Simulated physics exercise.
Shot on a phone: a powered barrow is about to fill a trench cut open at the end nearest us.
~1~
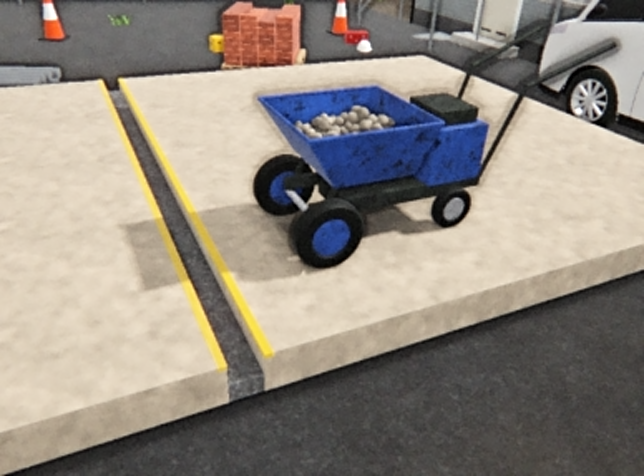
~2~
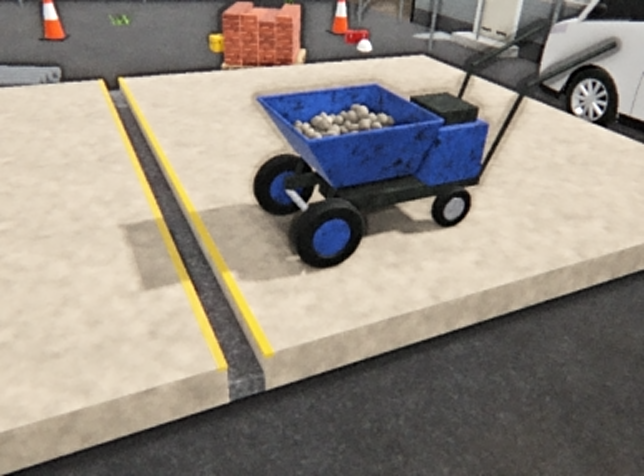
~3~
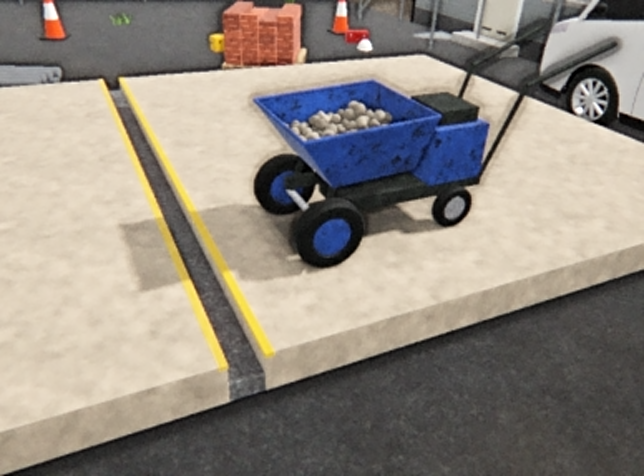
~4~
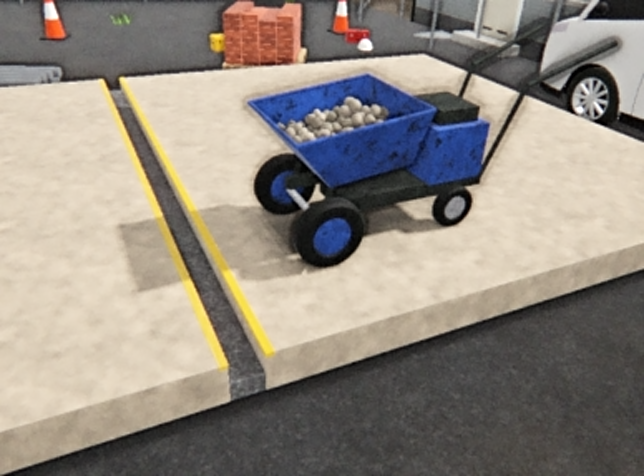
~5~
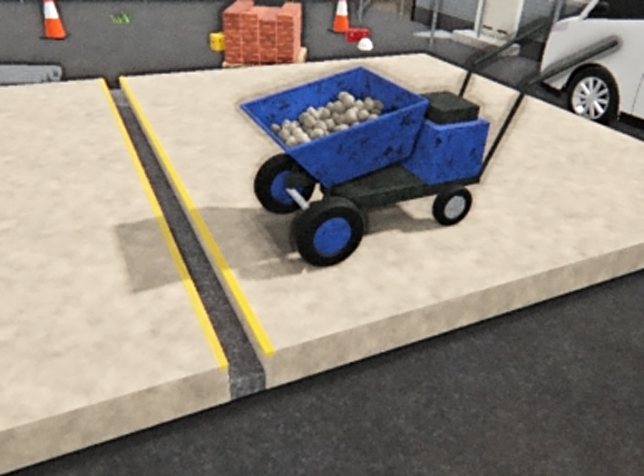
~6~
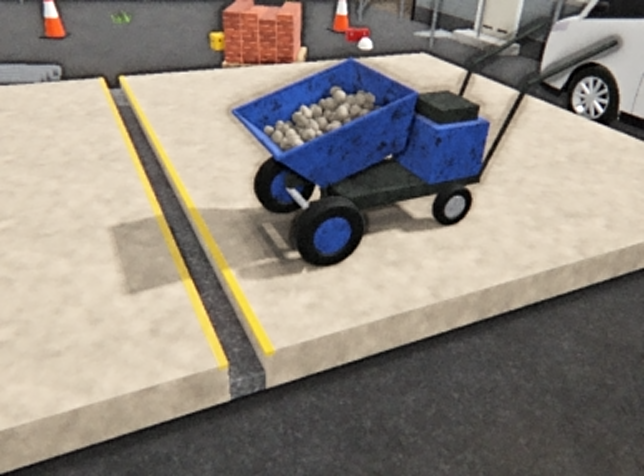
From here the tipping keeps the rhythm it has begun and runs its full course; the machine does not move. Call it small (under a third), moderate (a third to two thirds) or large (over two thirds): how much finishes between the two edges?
Moderate.
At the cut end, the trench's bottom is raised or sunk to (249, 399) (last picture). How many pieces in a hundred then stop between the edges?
Something close to 50 per cent.
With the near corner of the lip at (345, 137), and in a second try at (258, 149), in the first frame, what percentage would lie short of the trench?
Position 1 near 30 %, position 2 near 0 %.
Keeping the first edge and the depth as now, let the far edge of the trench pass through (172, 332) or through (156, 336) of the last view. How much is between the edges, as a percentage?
90 % and 100 %, give or take.
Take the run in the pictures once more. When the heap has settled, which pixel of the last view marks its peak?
At about (167, 242).
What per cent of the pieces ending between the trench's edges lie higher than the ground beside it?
I'd put it near 30 in a hundred.
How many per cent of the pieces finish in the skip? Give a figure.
All told, it is near 0 percent.
Soon, skip tipped steeply; all in the skip.
A while on, skip tipped right over; nearly all in the skip; a small part in or heaped over the trench; a stray few beyond it; a stray few falling.
Towards the end, skip tipped right over; about a quarter in the skip; about a third in or heaped over the trench; about half beyond it.
Finally, skip tipped right over; a stray few short of the trench; about half in or heaped over the trench; about half beyond it.
